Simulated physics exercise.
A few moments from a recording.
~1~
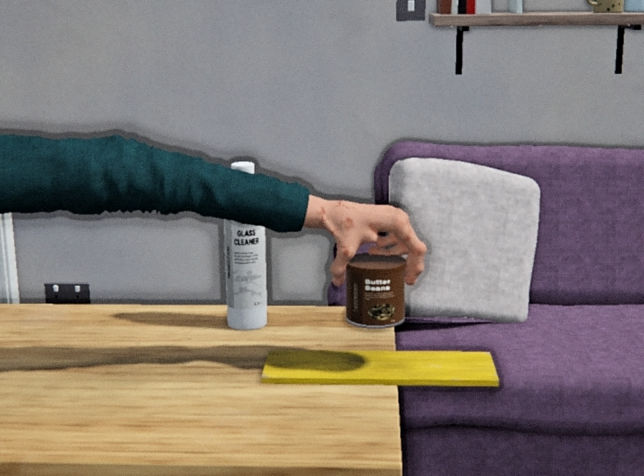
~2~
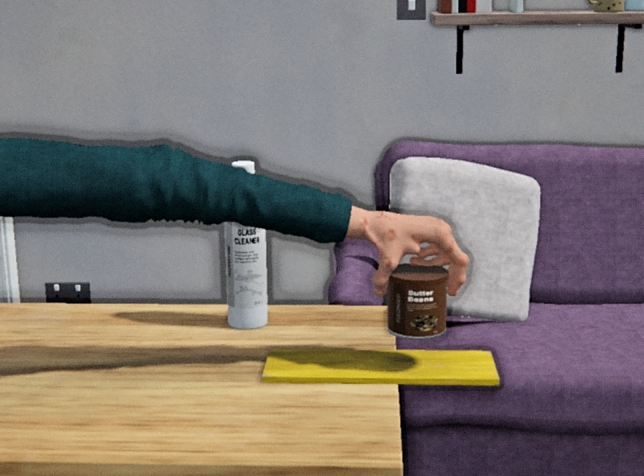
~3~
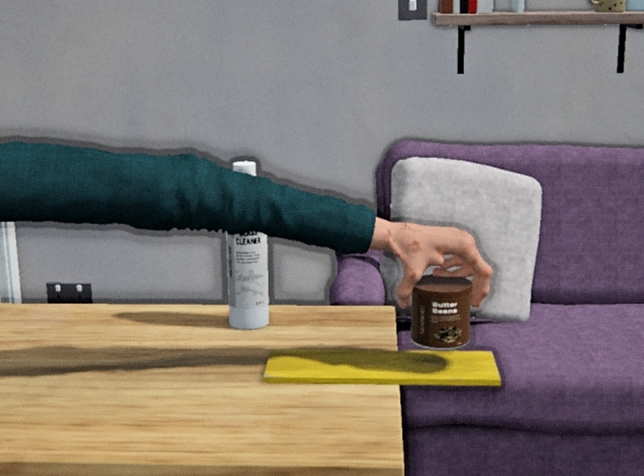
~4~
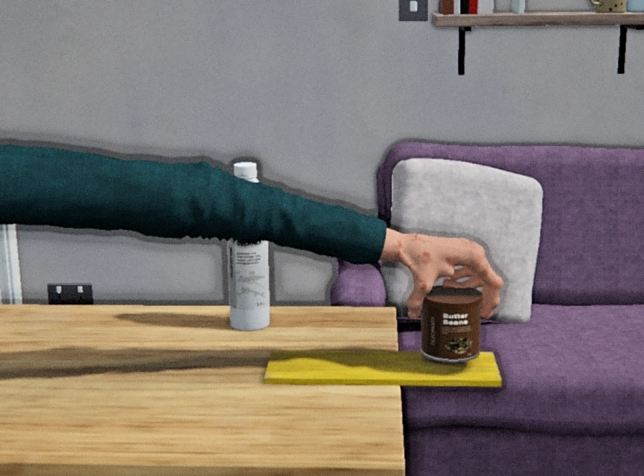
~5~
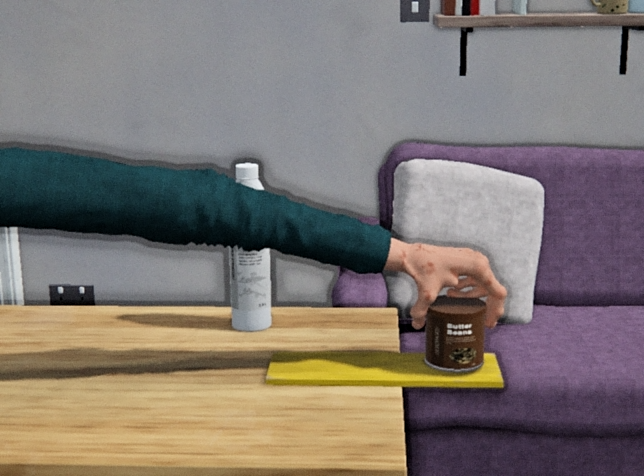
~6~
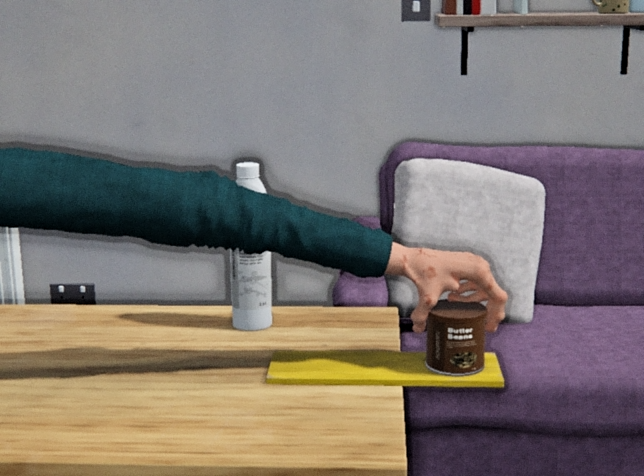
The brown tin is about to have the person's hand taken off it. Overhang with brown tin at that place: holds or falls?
In the end, something drops.
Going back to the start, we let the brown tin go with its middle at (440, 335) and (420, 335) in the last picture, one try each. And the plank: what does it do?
So, first go it tumbles down, second go it tumbles down.
Then, 0.50 s later than the last frame, yellow plank and brown tin now down on the floor or falling.
Then, 0.60 s later than the last frame, things are still on the move.
When it is over, down on the floor or falling, yellow plank and brown tin; white bottle as before. The plank goes over.
